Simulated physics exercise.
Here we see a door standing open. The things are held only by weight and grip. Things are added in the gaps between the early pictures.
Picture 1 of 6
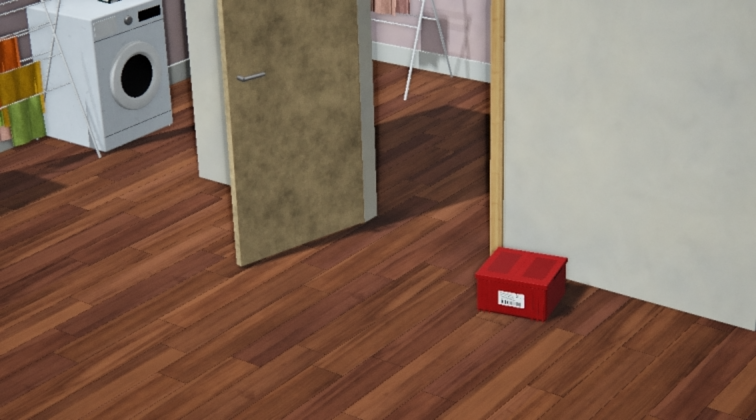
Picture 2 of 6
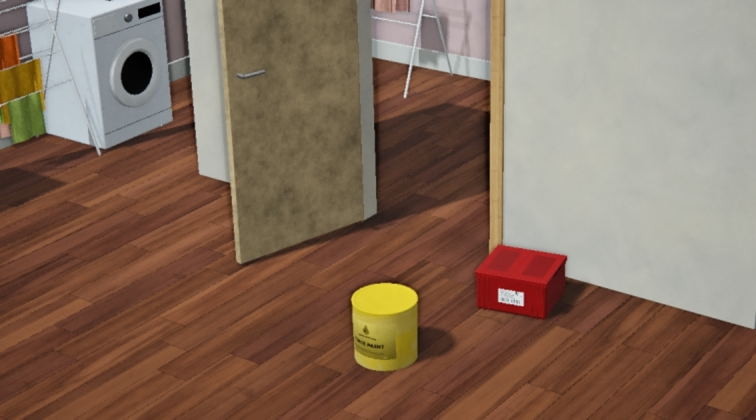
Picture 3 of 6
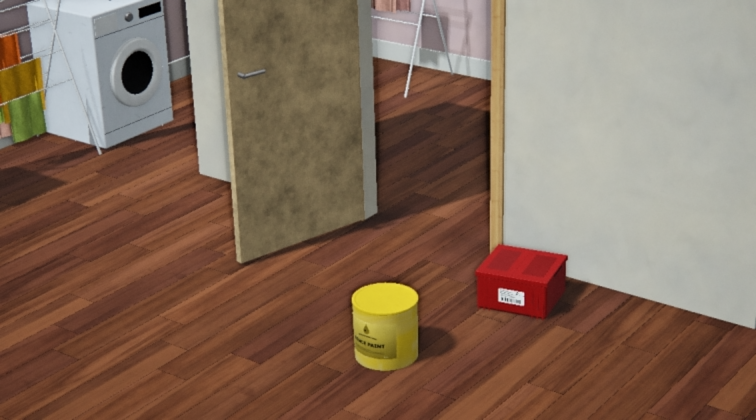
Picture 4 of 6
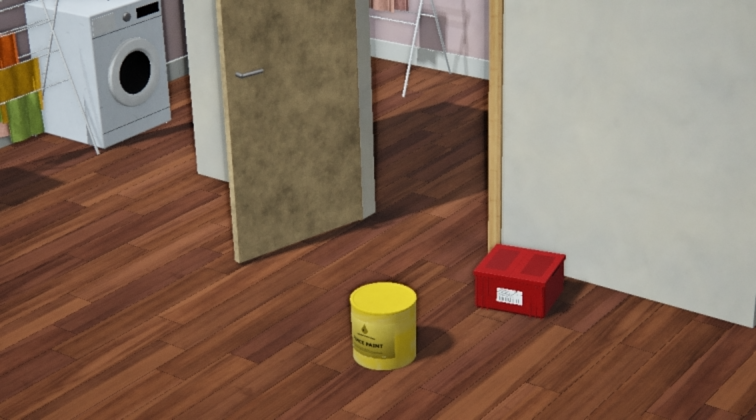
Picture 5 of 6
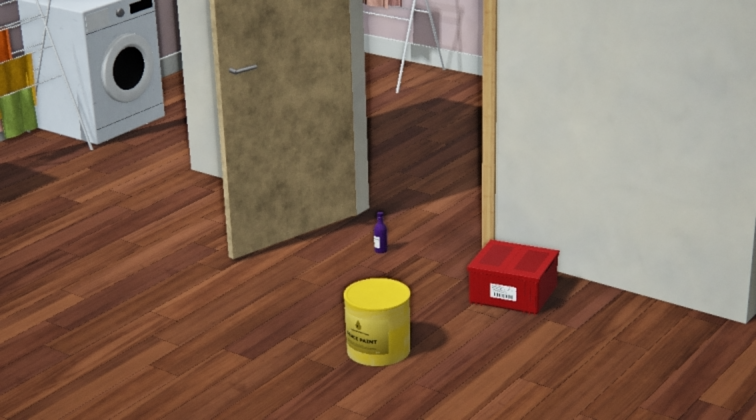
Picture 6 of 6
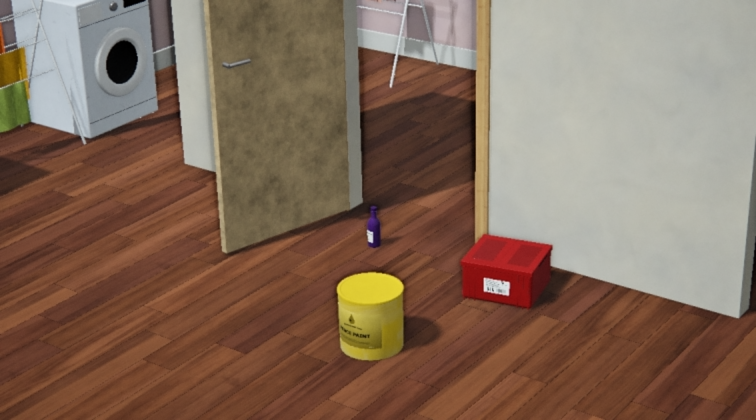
A yellow pail appears beside a red tote near an open door, then a purple bottle appears.
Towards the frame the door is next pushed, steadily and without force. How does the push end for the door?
Most likely the doorway will end up sealed off.
Then, 1.00 s later than the last frame, door at 73°.
Then, 1.90 s later than the last frame, door at 31°; purple bottle moved about its own width near (391, 224).
Then, 2.30 s later than the last frame, door at 13°; purple bottle moved well along near (414, 217).
Then, 3.00 s later than the last frame, door at 0°; purple bottle tilted by 31° near (431, 204).
When it is over, door at 0°; lying over on the floor, purple bottle; the other 2 as before. End places, in pixels of the last picture, purple bottle near (430, 210).
